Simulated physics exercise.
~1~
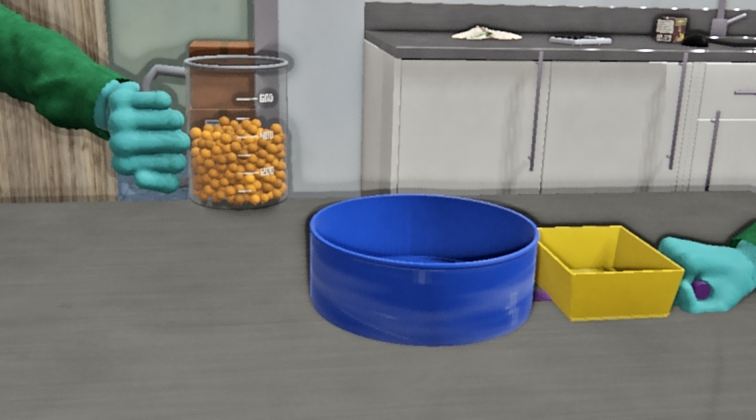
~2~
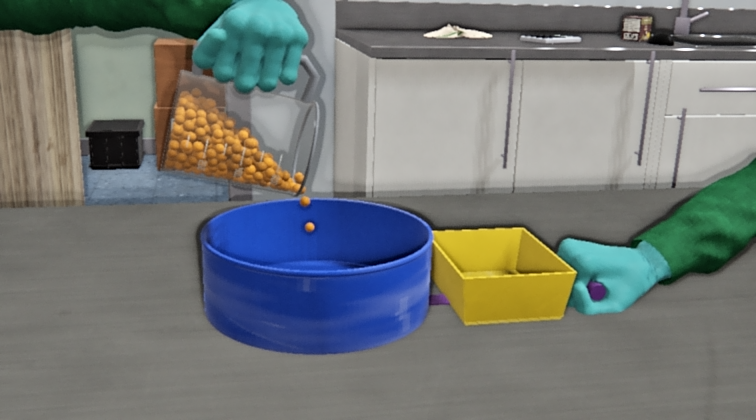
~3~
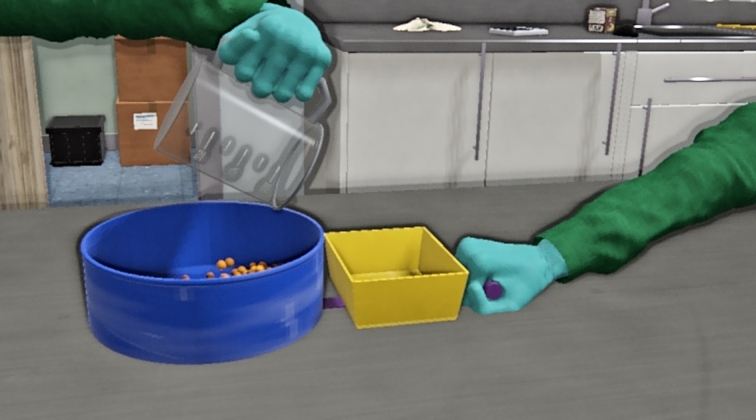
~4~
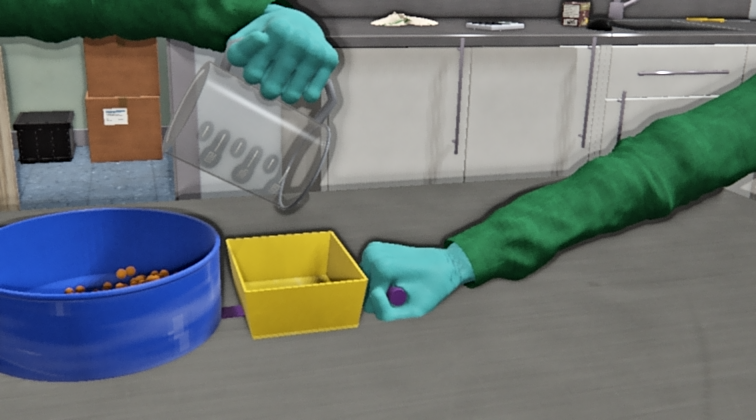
A gloved hand in a green sleeve holds a clear jug of small orange pieces above a grey table, seen from slightly above, with white kitchen cabinets behind. Below stand a blue round pot and, to its right, a yellow square tin, with another gloved hand gripping a purple handle beside them. The jug tips over to the right and the pieces begin falling into the pot as both containers slide left. The jug ends up tilted past its side and empty, while the containers slide further left. Finally, the pieces lie in the blue pot, and the yellow tin holds none.
